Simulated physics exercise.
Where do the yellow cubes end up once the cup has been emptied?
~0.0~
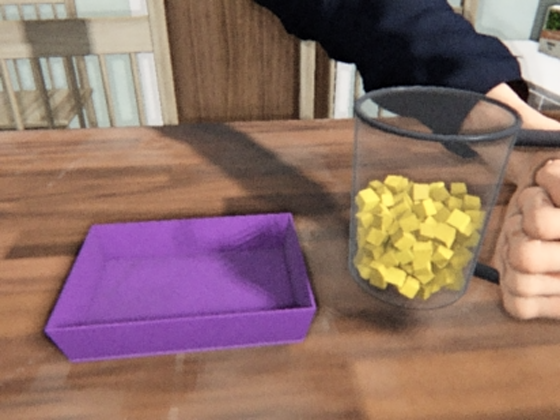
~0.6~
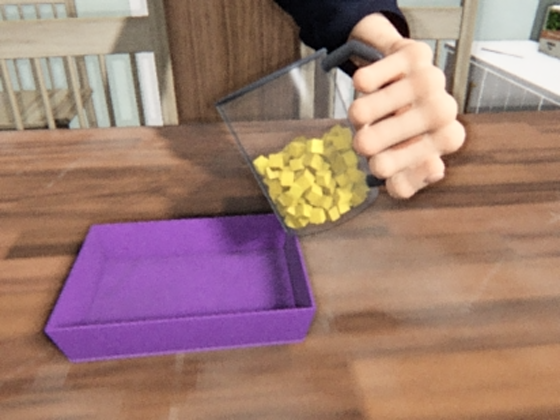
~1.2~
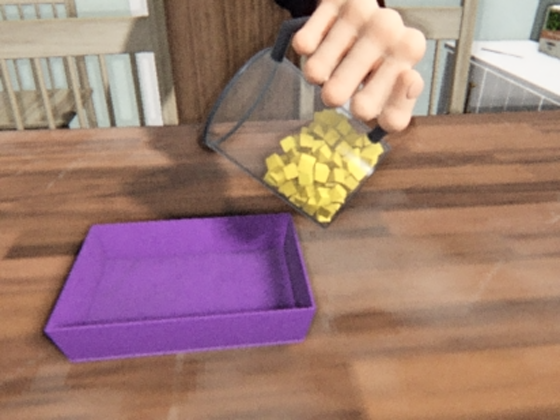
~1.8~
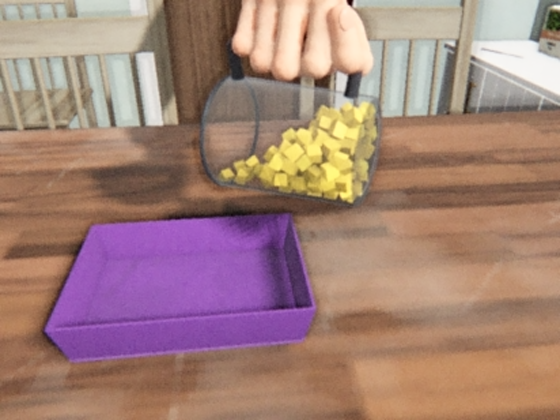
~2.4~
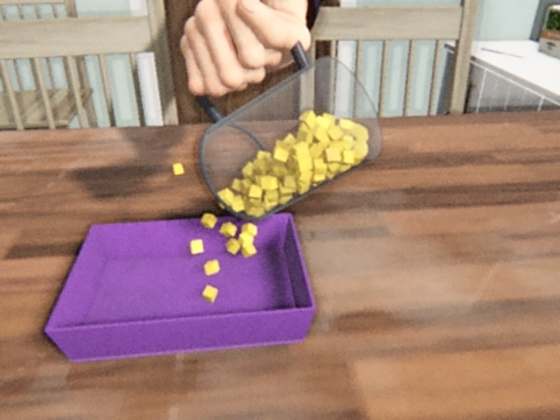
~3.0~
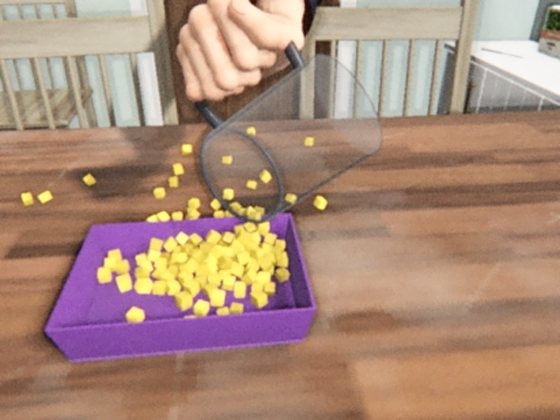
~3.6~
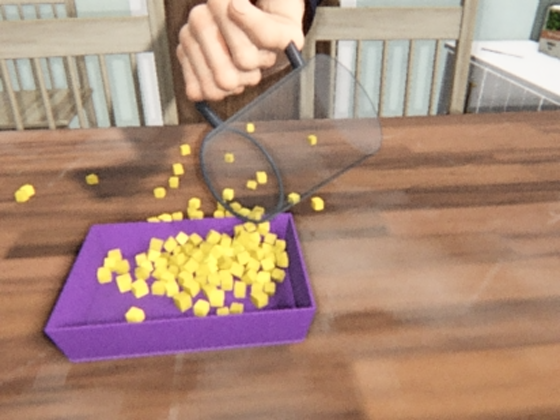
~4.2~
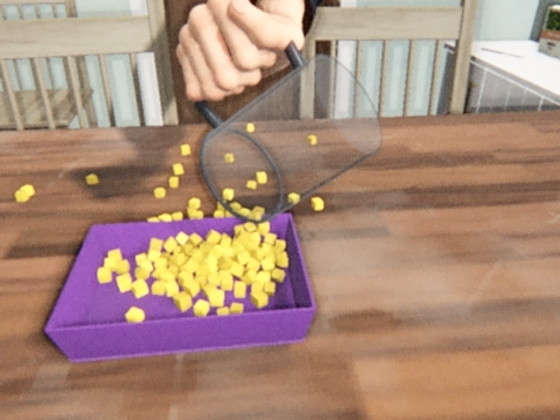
Most of them land in the purple tray, but a sizeable share comes to rest outside it, scattered on the table mainly behind the tray.
